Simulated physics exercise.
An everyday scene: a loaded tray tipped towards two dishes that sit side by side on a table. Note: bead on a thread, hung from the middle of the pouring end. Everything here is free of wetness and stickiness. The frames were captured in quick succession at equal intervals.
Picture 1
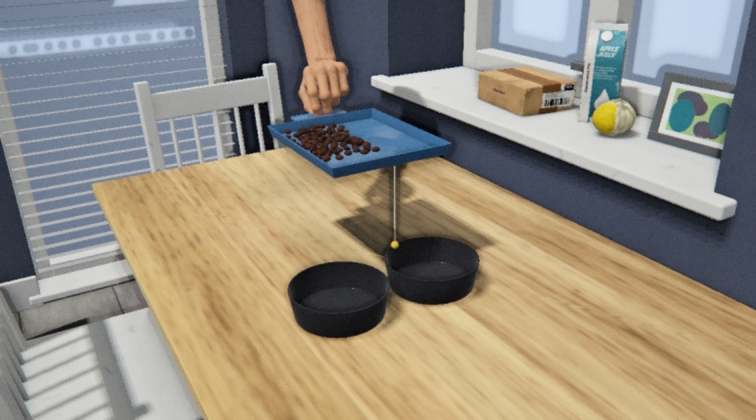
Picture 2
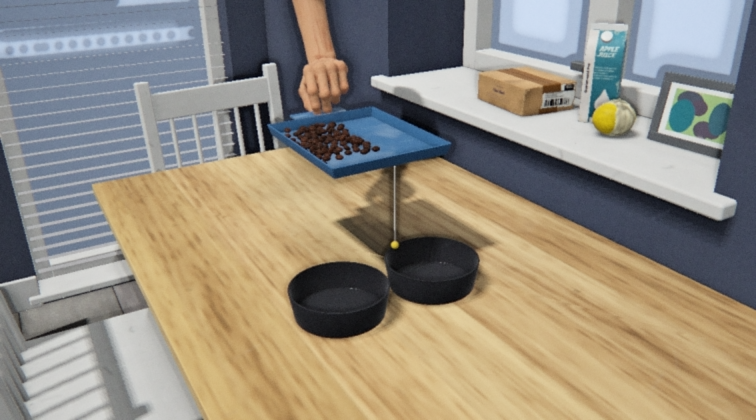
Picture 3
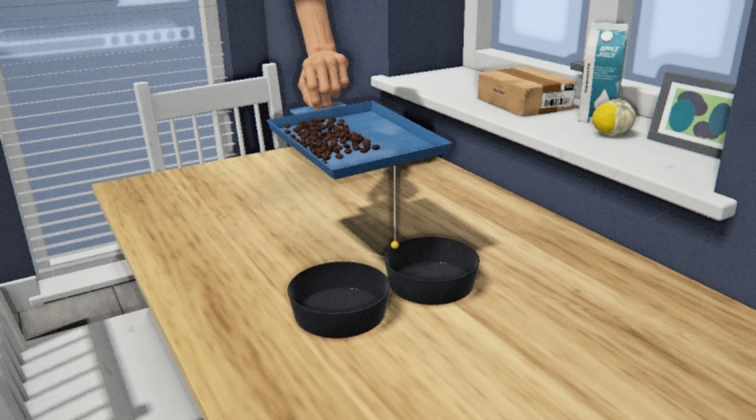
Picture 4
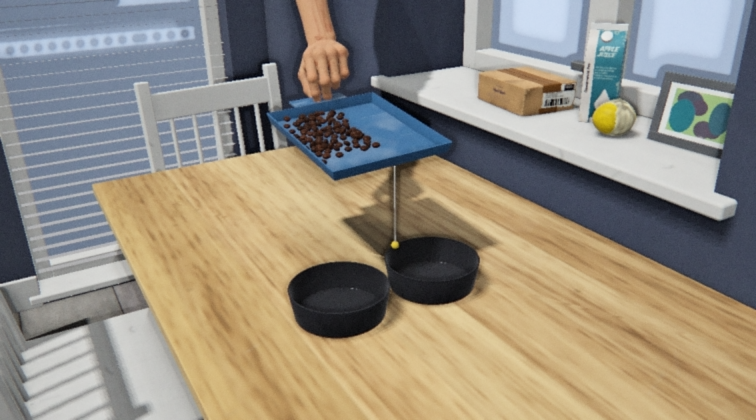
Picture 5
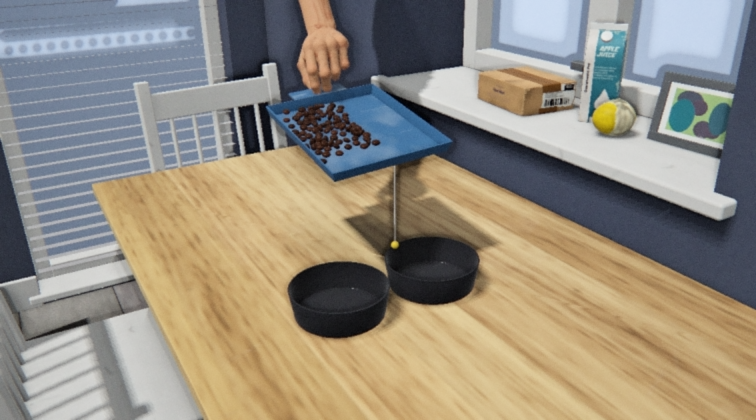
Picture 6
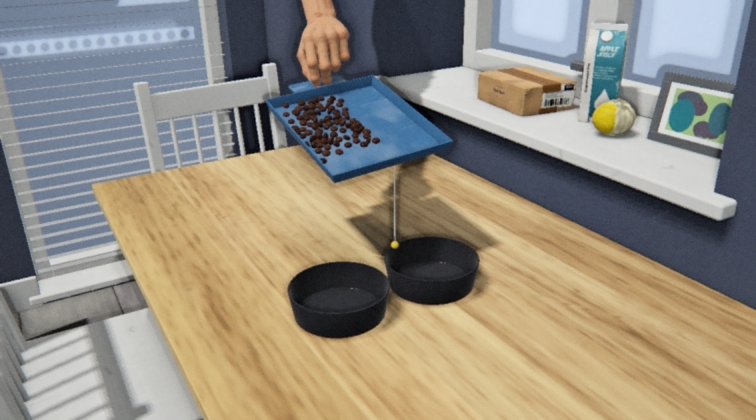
A hand gradually tilts a blue tray of small brown pieces above two black dishes.
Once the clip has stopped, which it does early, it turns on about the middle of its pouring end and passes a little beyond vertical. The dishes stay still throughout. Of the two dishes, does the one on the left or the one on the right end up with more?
The one on the left.
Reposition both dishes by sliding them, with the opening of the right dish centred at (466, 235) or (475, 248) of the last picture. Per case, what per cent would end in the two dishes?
Estimate: 50 % first, 80 % second.
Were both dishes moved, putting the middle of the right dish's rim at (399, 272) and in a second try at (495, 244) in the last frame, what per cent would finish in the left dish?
About 10 per cent, then about 40 per cent.
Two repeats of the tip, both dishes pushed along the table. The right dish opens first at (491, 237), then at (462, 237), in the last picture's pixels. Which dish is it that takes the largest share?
In the first try it's the left-side dish, and in the second it's the left-side dish.
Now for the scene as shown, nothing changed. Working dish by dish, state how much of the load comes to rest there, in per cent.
Around 90 in a hundred in the left dish and around 0 in a hundred in the right dish.
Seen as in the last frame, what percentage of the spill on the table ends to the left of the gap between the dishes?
Estimate: About 20 percent.
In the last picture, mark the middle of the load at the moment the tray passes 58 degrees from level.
The load is centred around (349, 165).
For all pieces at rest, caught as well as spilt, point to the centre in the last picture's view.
About (352, 308).
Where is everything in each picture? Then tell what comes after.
In the first picture, corners of the pouring end at (334, 166) and (447, 143), level; middle of the load at (324, 138), flat chocolate drops; left dish at (364, 321); right dish at (459, 289); bead on its thread at (395, 245).
In the second picture, corners of the pouring end at (334, 167) and (447, 143), level; middle of the load at (324, 137).
In the third picture, corners of the pouring end at (334, 168) and (447, 142), tipped barely, lowest at the left corner; middle of the load at (324, 134).
In the fourth picture, corners of the pouring end at (335, 169) and (447, 141), tipped a little, lowest at the left corner; middle of the load at (324, 130).
In the fifth picture, corners of the pouring end at (335, 171) and (448, 140), tipped a little, lowest at the left corner; middle of the load at (324, 125).
In the sixth picture, corners of the pouring end at (335, 173) and (448, 140), tipped a little, lowest at the left corner; middle of the load at (324, 121); left dish at (364, 321); right dish at (459, 289).
Soon, tray tipped steeply; nearly all on the tray; a stray few in the left dish; a stray few in the air.
A while on, tray tipped right over; about a quarter on the tray; about two thirds in the left dish; a stray few in the right dish; a stray few outside both; a small part in the air.
Towards the end, tray tipped past a quarter turn; most in the left dish; a stray few in the right dish; a small part outside both.
Finally, tray tipped past a quarter turn; most in the left dish; a stray few in the right dish; a small part outside both.
